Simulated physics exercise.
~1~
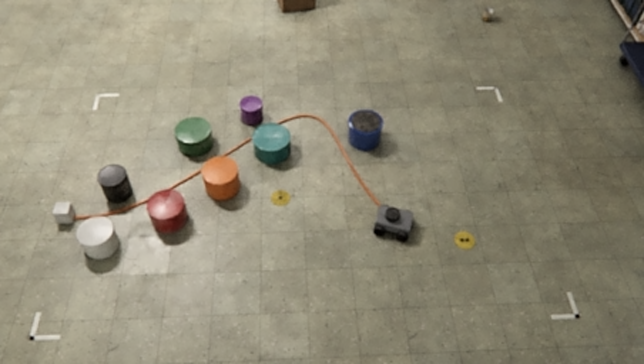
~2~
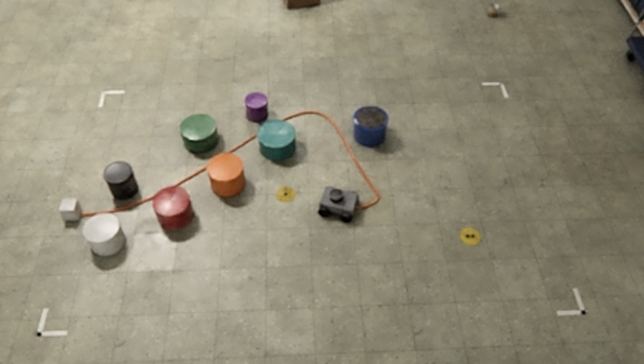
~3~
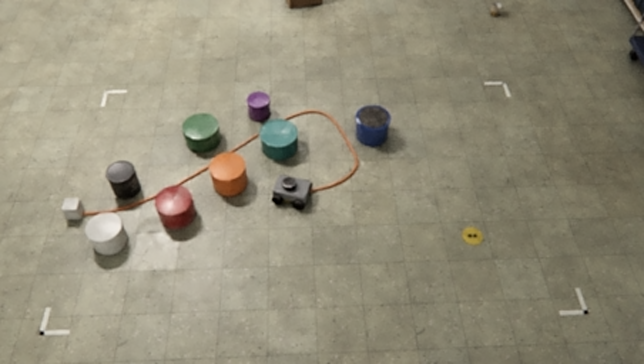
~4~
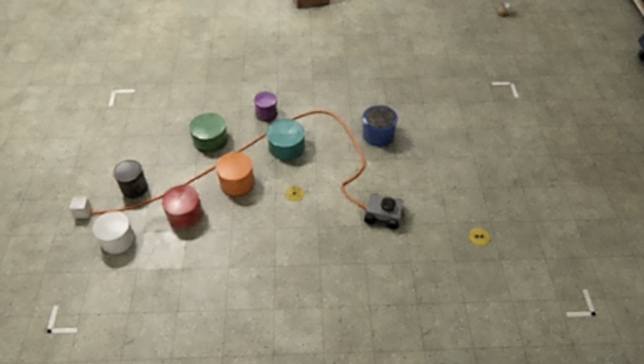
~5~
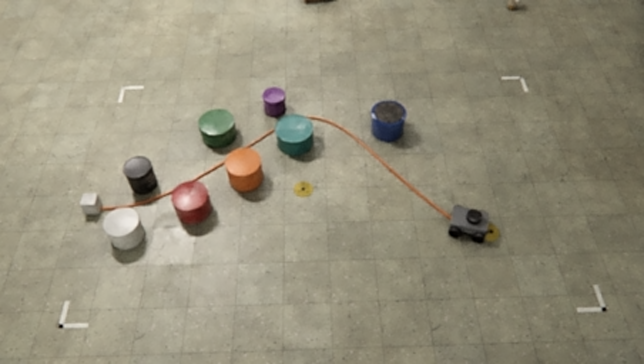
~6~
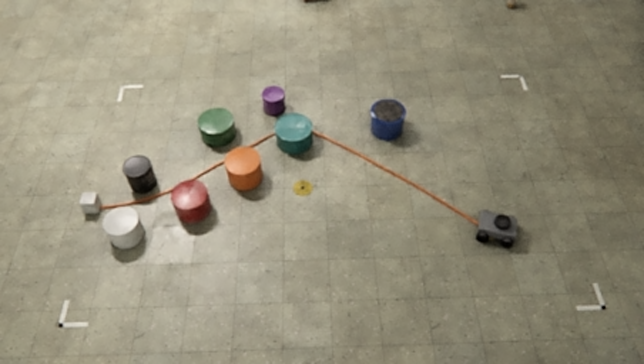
Small cart on an orange lead rolling left past coloured tubs, then back right, drawing the lead straight, the tubs staying put.
